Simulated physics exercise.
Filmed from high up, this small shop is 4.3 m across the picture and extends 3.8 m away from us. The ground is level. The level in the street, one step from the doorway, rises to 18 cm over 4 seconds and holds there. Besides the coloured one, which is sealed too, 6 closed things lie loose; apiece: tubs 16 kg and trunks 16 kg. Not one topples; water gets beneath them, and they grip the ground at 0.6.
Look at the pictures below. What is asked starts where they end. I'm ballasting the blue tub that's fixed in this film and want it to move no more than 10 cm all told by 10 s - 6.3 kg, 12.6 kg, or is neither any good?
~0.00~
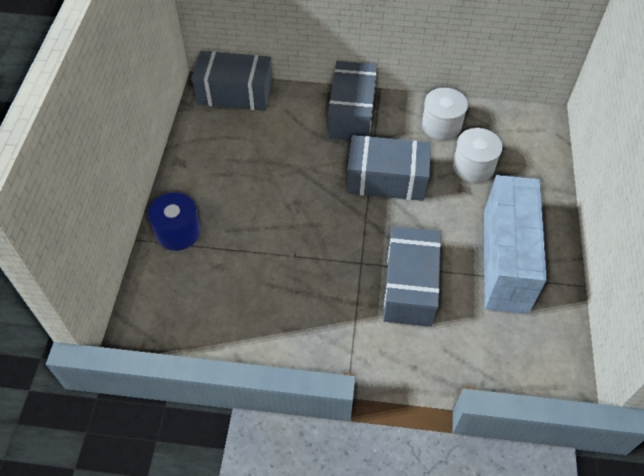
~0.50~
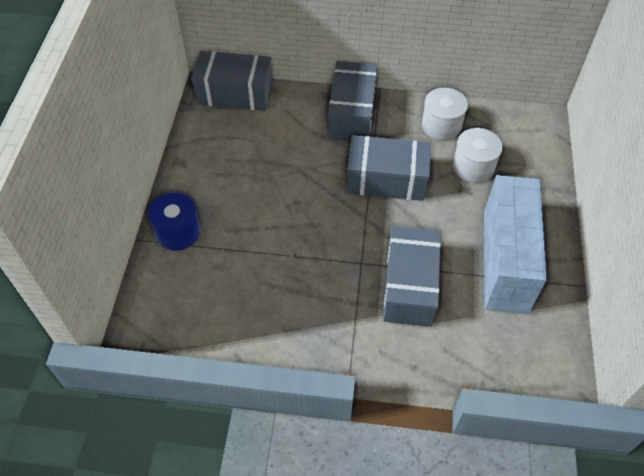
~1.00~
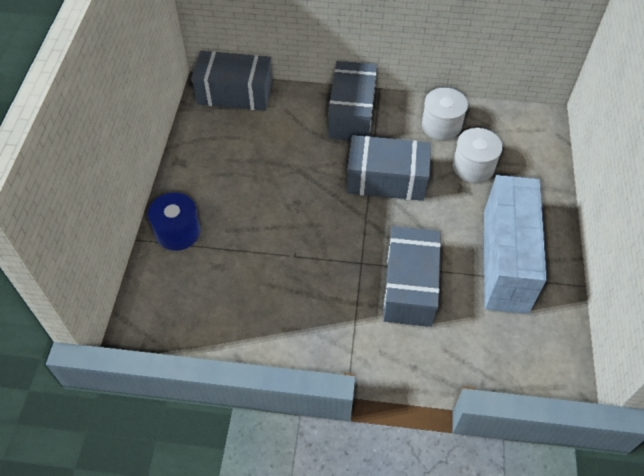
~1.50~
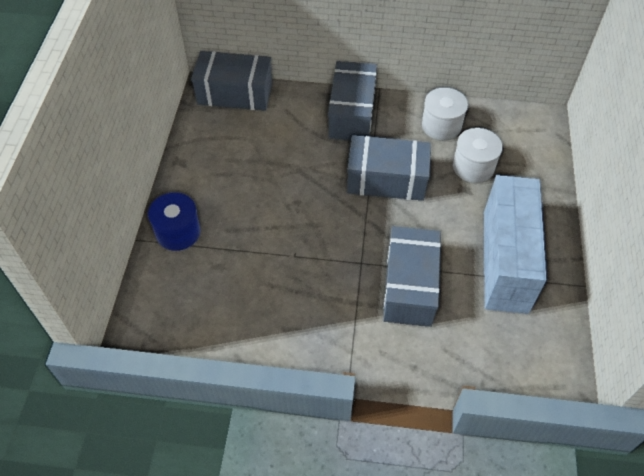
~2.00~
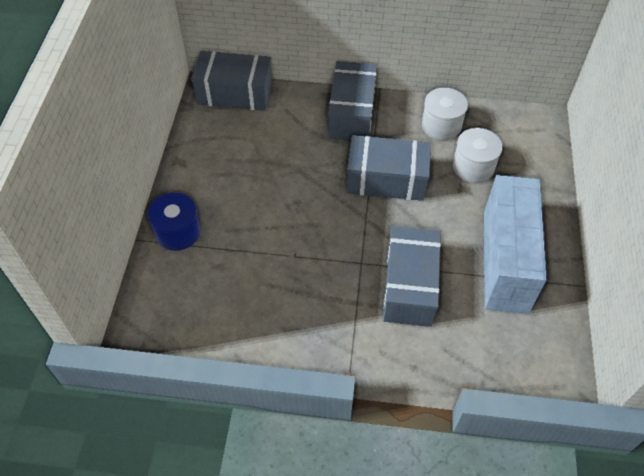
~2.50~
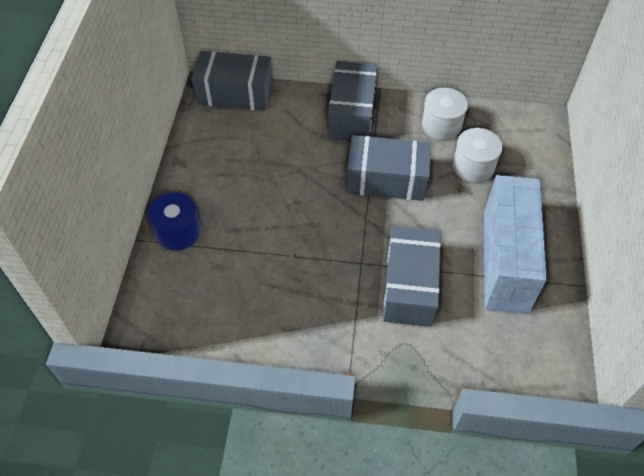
6.3 kg will do.
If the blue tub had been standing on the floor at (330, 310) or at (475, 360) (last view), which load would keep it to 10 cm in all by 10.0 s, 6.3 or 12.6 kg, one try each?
In that order: Only the larger holds; only the larger holds.
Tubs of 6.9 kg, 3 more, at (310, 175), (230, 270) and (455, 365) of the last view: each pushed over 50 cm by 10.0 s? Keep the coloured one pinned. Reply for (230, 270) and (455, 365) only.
Note, in sequence: Not exceeded, exceeded.
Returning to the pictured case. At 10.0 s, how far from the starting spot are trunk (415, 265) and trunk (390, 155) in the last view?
First 120 cm, then 60 cm.
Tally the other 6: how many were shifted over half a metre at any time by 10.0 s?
It works out to 2.
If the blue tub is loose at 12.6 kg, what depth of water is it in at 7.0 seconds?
About 2 cm.
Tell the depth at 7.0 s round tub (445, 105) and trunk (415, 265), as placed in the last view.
First roughly 2 cm, second roughly 6 cm.
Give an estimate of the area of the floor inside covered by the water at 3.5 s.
I'd put it close to 2.0 m2.
After 3.5 s the blue tub would be 0 cm from its start with 6.3 kg and 0 cm from its start with 12.6 kg; 0 cm of water round it then.
After 4.5 s the blue tub would be 0 cm from its start with 6.3 kg and 0 cm from its start with 12.6 kg; 0 cm of water round it then.
After 7.0 s the blue tub would be 0 cm from its start with 6.3 kg and 0 cm from its start with 12.6 kg; 2 cm of water round it then.
After 10.0 s the blue tub would be 0 cm from its start with 6.3 kg and 0 cm from its start with 12.6 kg; 3 cm of water round it then.
